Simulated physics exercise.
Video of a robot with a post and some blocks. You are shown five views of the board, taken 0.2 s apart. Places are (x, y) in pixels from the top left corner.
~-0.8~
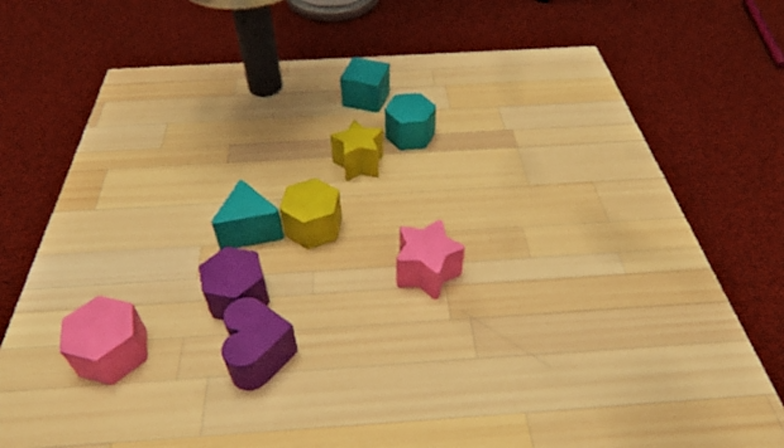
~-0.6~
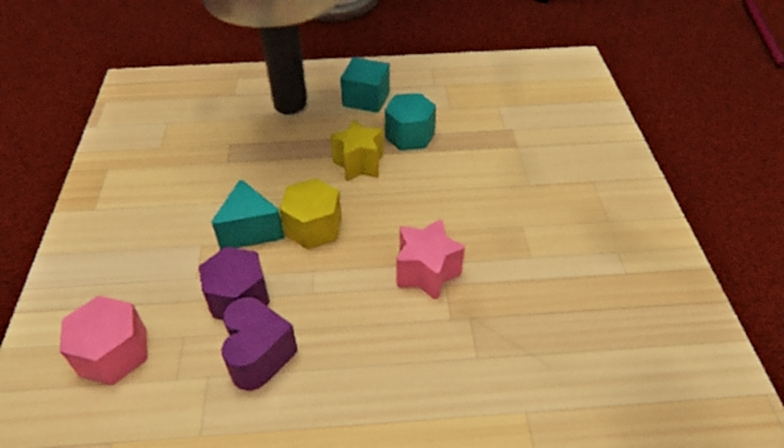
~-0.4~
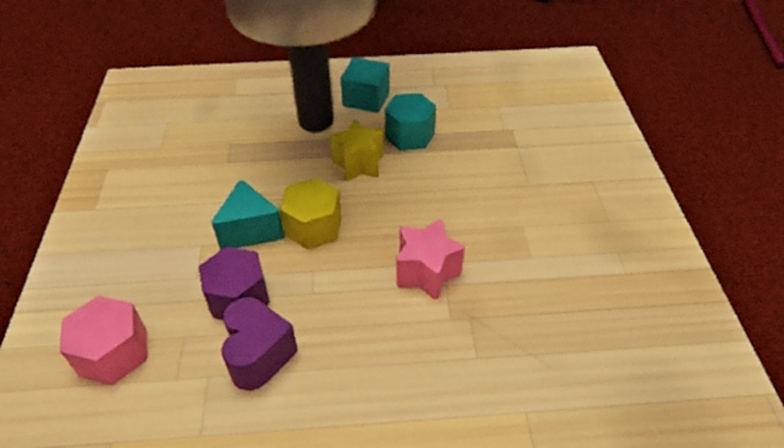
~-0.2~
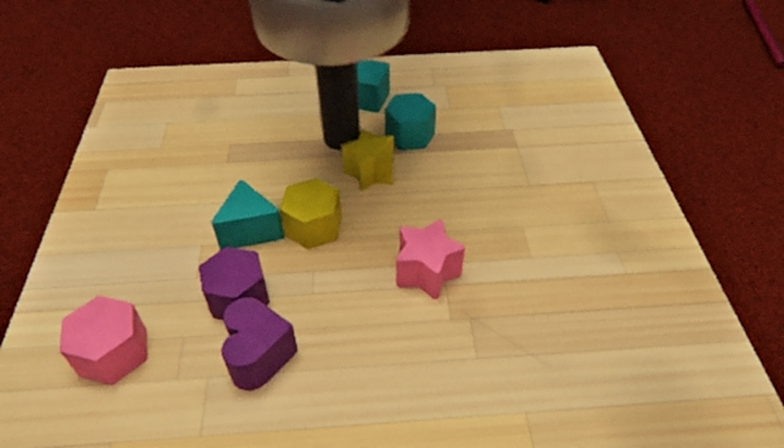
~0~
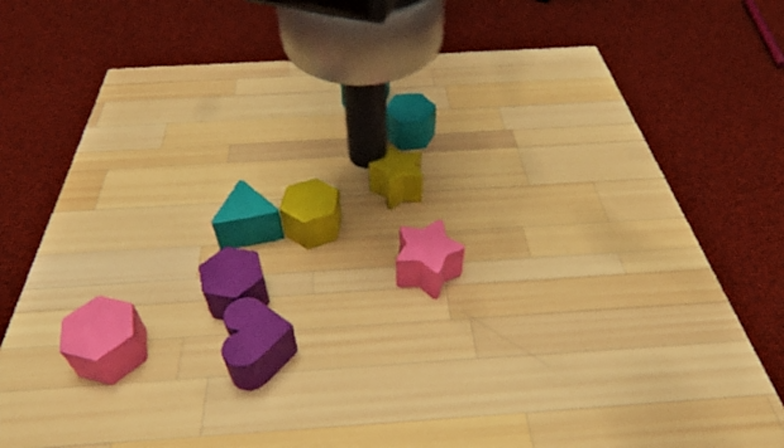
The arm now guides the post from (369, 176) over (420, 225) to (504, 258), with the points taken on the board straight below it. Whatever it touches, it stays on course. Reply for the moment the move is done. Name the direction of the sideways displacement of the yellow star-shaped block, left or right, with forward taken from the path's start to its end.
Answer: Left.
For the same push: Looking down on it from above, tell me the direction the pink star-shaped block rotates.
My prediction: CW.
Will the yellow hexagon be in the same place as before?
Yes.
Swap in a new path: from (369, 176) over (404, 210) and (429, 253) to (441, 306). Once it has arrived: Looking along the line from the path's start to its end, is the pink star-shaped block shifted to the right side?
That would be a yes.
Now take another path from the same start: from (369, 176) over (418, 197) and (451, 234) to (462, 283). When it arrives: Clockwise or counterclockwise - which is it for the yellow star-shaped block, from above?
It turns round anticlockwise.
The first path, step by step. One third of the way, post at (401, 192); yellow star-shaped block at (440, 190), turned 25° anticlockwise.
Two thirds of the way, post at (451, 219); yellow star-shaped block at (490, 203), turned 50° anticlockwise; pink star-shaped block at (432, 248), turned 15° clockwise.
At the end, post at (508, 240); yellow hexagon unmoved; yellow star-shaped block at (526, 204), turned 95° anticlockwise; turquoise hexagon unmoved; pink star-shaped block at (436, 249), turned 30° clockwise.
